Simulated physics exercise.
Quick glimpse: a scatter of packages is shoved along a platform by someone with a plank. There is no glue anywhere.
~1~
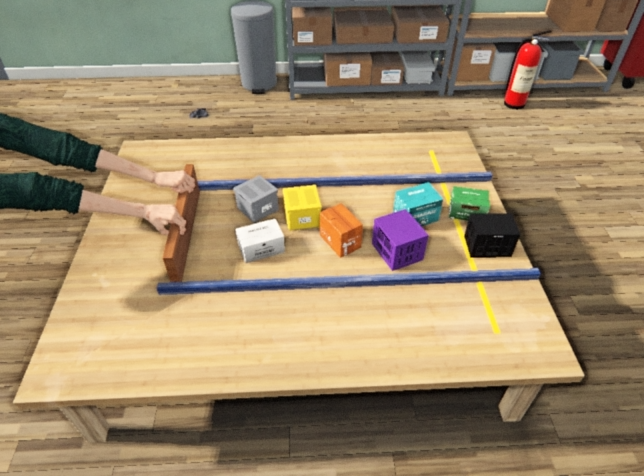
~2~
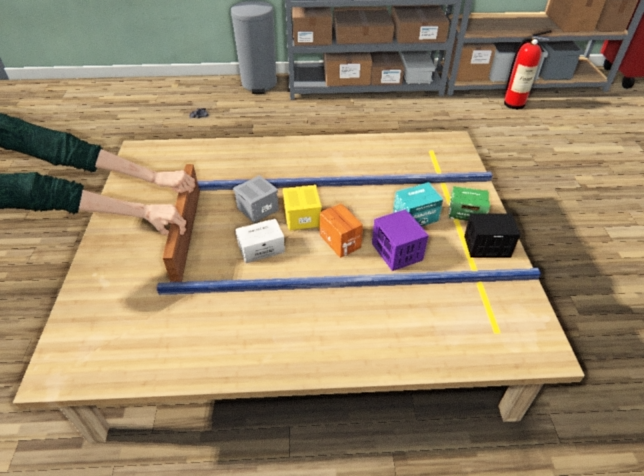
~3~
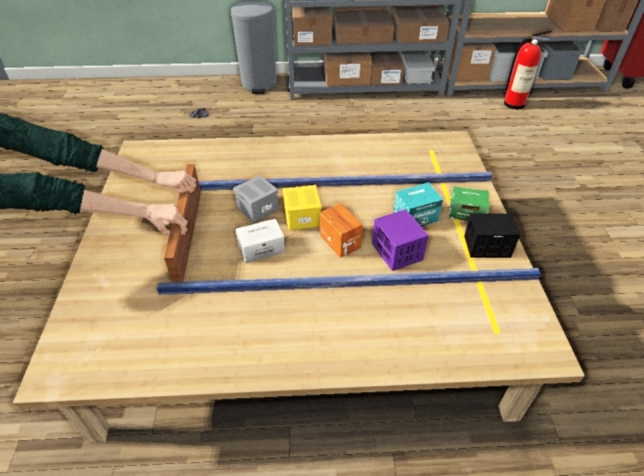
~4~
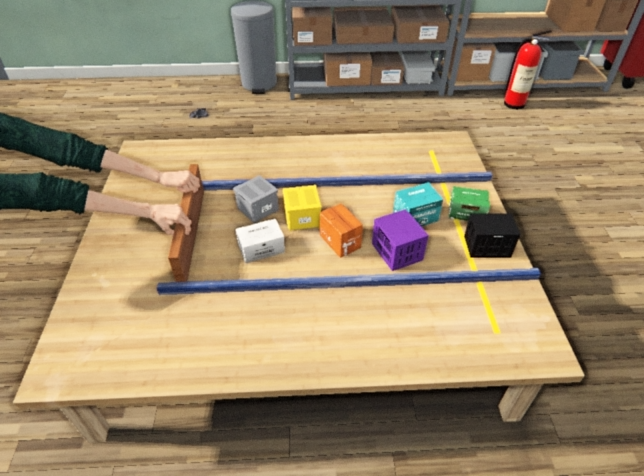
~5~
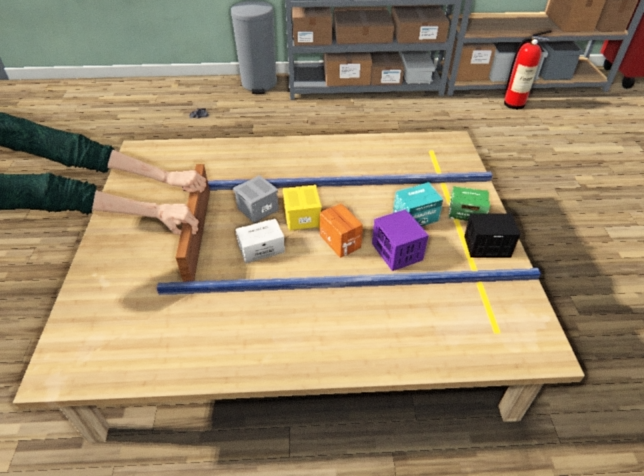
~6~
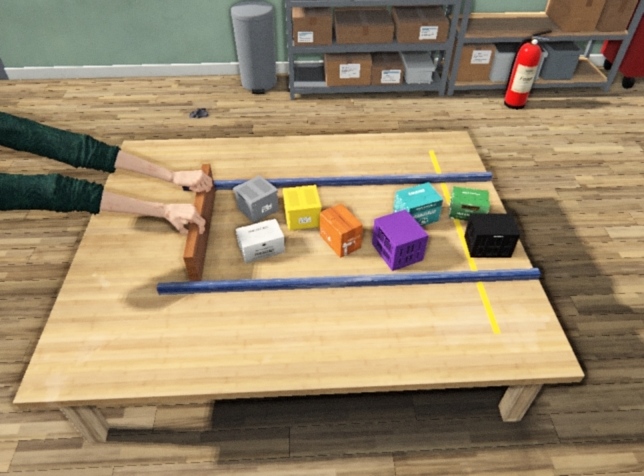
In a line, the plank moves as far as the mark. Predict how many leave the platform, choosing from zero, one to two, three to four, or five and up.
The count is three to four.
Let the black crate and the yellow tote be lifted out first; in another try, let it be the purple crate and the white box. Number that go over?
2 in the first case and 1 in the second.
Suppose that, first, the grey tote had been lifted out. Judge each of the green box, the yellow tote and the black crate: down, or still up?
Result - green box: Drops; yellow tote: Remains in place; black crate: Drops.
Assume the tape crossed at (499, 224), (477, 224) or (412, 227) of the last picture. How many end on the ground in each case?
The counts would be 8, 5 and 1.
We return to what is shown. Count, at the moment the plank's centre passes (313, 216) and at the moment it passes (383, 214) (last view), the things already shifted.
The count reaches 5 first and 8 second.
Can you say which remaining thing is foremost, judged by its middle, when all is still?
Orange parcel, foremost.
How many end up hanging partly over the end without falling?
The count is 1.
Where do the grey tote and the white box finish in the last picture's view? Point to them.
Taking them in turn, first comes (470, 195), then (491, 241).
Early on, none off yet; black crate at rest near (491, 235); green box at rest near (469, 204); turquoise box at rest near (417, 207).
Finally, the number that fall off is three or four; lost, purple crate, turquoise box, green box and black crate.
